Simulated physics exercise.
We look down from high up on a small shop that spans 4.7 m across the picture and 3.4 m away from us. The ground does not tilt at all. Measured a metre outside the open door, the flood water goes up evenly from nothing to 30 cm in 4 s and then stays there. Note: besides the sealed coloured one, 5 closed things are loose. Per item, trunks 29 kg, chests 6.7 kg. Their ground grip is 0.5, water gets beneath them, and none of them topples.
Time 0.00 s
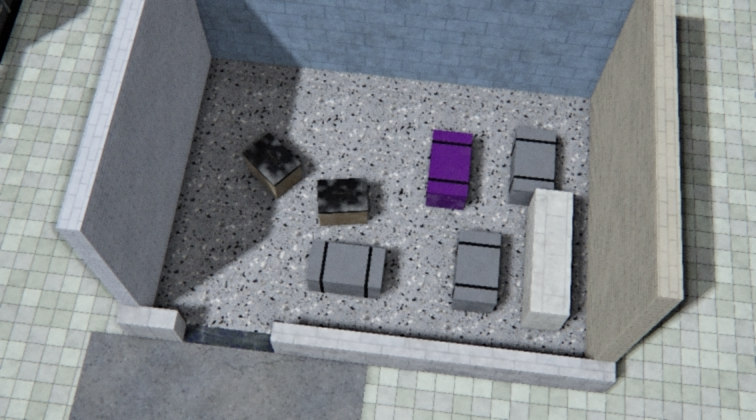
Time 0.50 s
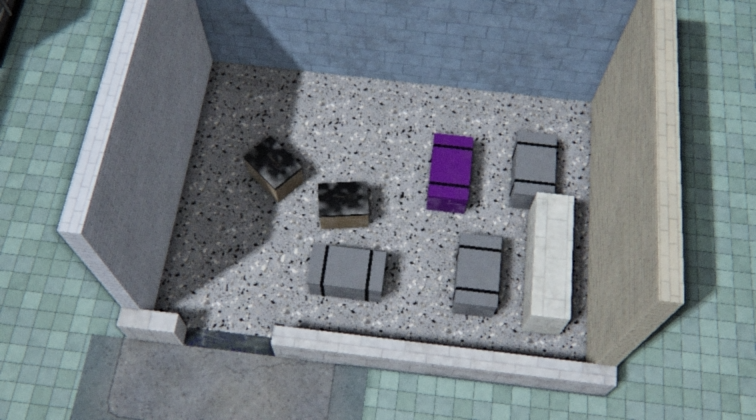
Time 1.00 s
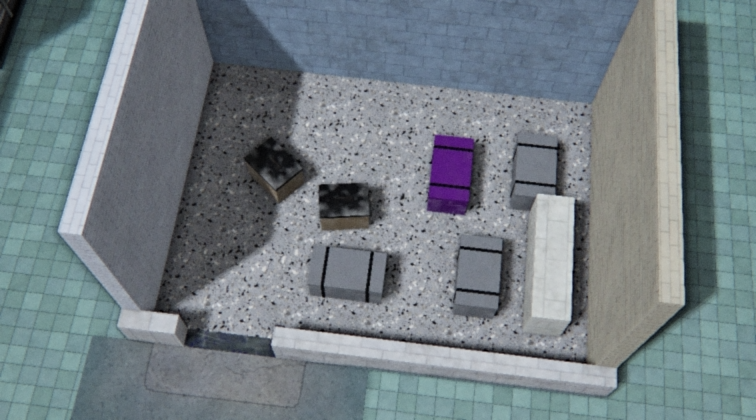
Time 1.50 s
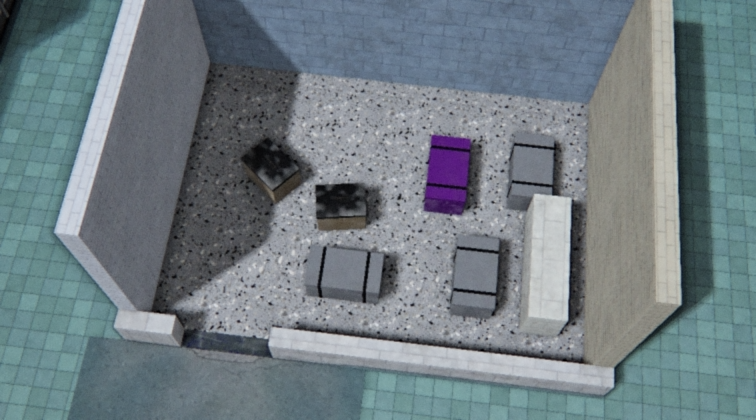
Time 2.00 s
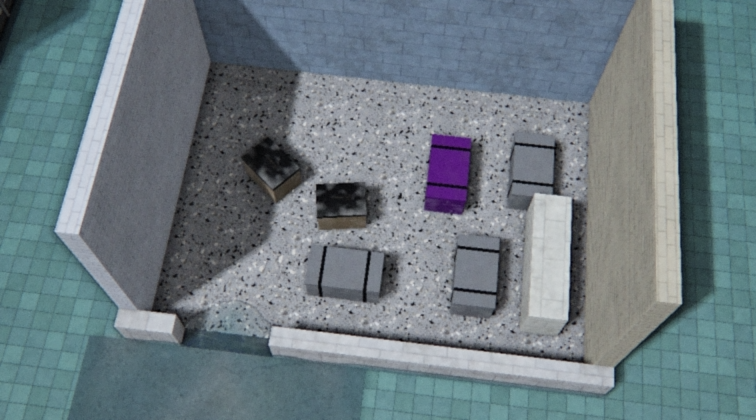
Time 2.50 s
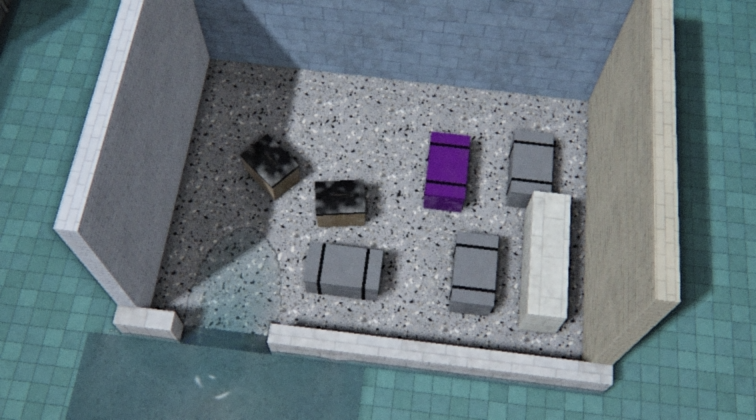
Water spread over the pale tiles and the grey slab outside a small walled shop, then crept through the doorway onto the speckled floor, while the purple trunk and grey ones stayed put.
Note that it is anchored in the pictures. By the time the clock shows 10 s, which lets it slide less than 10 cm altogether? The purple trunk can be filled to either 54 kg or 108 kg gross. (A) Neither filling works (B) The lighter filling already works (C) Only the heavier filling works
(B) The lighter filling already works.
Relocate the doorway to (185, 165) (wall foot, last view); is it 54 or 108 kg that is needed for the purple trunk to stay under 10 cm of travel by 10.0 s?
For that position, the smaller mass succeeds.
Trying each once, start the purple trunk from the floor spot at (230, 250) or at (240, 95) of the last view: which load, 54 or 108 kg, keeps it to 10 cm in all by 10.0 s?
First try the heavier suffices, second try the heavier suffices.
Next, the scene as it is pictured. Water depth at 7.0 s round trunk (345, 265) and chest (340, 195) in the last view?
I'd put it at 3 cm and 3 cm respectively.
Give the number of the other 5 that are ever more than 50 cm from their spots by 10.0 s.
That makes 2.
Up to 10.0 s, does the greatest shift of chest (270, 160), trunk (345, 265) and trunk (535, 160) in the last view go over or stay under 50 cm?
In order: Above the mark, within the mark, within the mark.
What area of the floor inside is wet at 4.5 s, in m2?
About 8.0 m2.
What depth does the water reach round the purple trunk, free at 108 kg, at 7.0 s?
Close to 4 cm deep.
After 3.5 s the purple trunk would be 0 cm from its start with 54 kg and 0 cm from its start with 108 kg; 0 cm of water round it then.
After 4.5 s the purple trunk would be 0 cm from its start with 54 kg and 0 cm from its start with 108 kg; 0 cm of water round it then.
After 7.0 s the purple trunk would be 0 cm from its start with 54 kg and 0 cm from its start with 108 kg; 4 cm of water round it then.
After 10.0 s the purple trunk would be 0 cm from its start with 54 kg and 0 cm from its start with 108 kg; 9 cm of water round it then.
